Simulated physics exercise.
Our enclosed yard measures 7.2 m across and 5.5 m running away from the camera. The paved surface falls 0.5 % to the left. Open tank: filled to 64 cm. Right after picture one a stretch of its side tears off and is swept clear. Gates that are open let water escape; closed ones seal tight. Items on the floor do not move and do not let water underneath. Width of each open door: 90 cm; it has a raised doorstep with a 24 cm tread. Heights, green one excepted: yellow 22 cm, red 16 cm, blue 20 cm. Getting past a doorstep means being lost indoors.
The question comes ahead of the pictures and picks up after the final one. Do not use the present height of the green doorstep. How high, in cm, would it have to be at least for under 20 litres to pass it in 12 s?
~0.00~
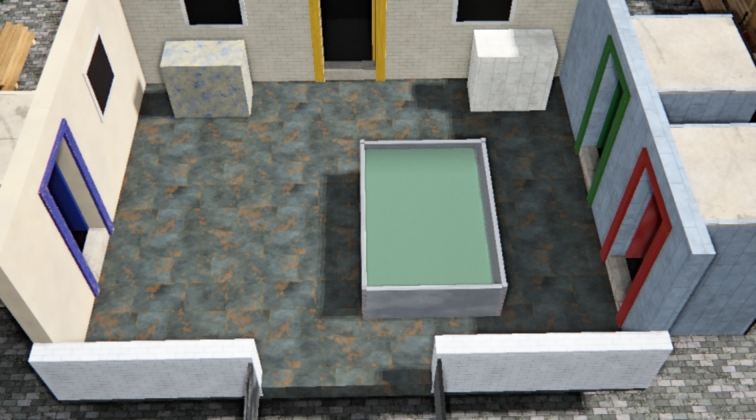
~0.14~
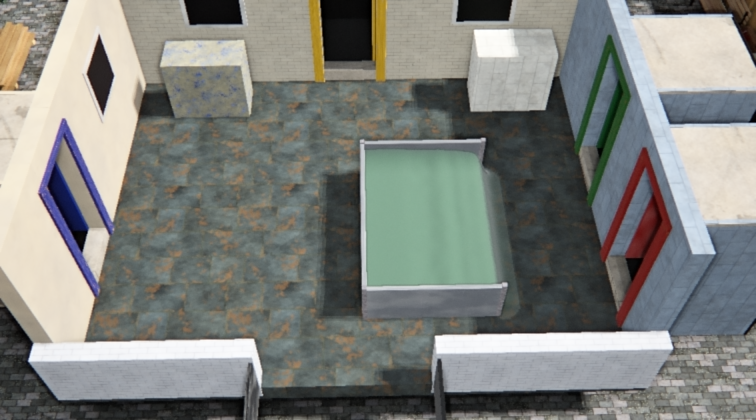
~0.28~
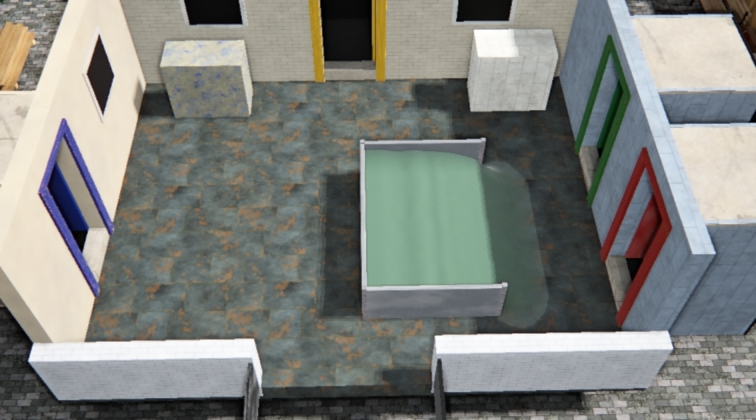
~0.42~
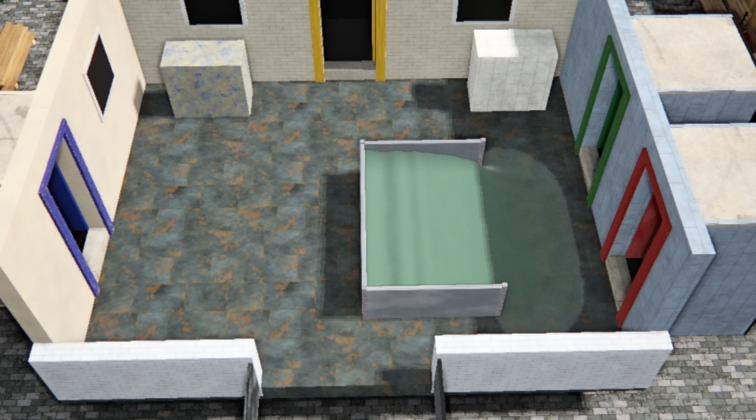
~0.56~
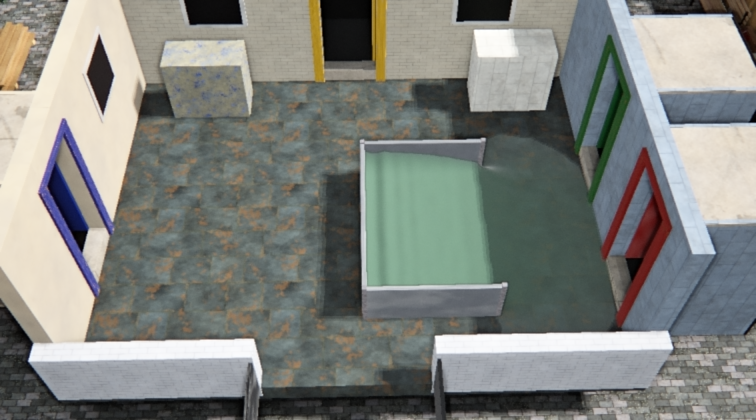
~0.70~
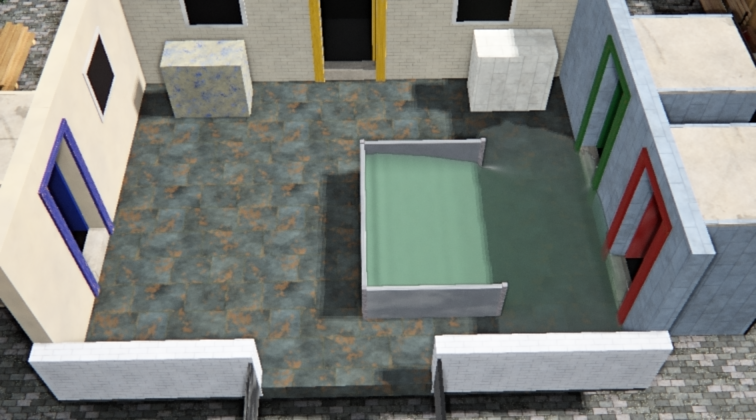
At least about 30 cm.
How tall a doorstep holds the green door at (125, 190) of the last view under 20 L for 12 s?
Minimum: Close to 8.5 cm.
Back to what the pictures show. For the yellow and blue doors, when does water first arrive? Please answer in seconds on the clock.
Yellow 3.0 s, blue 4.5 s.
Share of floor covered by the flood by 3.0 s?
Roughly 40 percent.
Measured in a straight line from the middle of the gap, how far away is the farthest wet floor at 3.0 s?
4.0 m.
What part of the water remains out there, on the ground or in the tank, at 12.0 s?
About 80 %.
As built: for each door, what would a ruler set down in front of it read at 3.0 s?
Depth (cm): Yellow 2 / red 25 / blue 0 / green 19.
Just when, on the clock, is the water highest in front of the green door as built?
Around 1.6 s.
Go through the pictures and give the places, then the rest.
Still water, 64 cm deep, in the open tank at (428, 213); the green door at (599, 131) is dry, in the first picture.
The front is at (513, 308), 0.3 m from the gap at (487, 230); 0.5 m2 of floor is wet, 64 cm left at the back, in the second picture.
The front is at (542, 300), 0.7 m from the gap at (486, 231); 1.6 m2 of floor is wet, 64 cm left at the back, in the third picture.
Water pours out at (486, 232) and has run 1.2 m, to (579, 288); about 10 cm deep outside, 61 cm at the back, in the fourth picture.
The gap is at (486, 232), the front 1.6 m out at (613, 306); the back of the open tank holds 54 cm, in the fifth picture.
The gap is at (486, 232), the front 1.8 m out at (589, 159); the back of the open tank holds 55 cm; water is at the green door at (599, 131), in the sixth picture.
After 1.4 s water covers 20 % of the floor, deepest (44 cm) near (588, 239); 36 cm at the green door, 32 litres in over its 20 cm doorstep.
After 3.0 s water covers 40 % of the floor, deepest (38 cm) near (551, 80); 19 cm at the green door, 99 litres in over its 20 cm doorstep.
After 12.0 s water covers 95 % of the floor, deepest (9 cm) near (356, 331); 8 cm at the green door, 100 litres in over its 20 cm doorstep.
At the green door as built, the water arrived by 0.6 s and peaked near 36 cm at 1.6 s.
With a doorstep of 28 cm, 33 litres would have come in within the 12 s; with 38 cm, 2 litres. So under 20 litres takes about 30 cm.
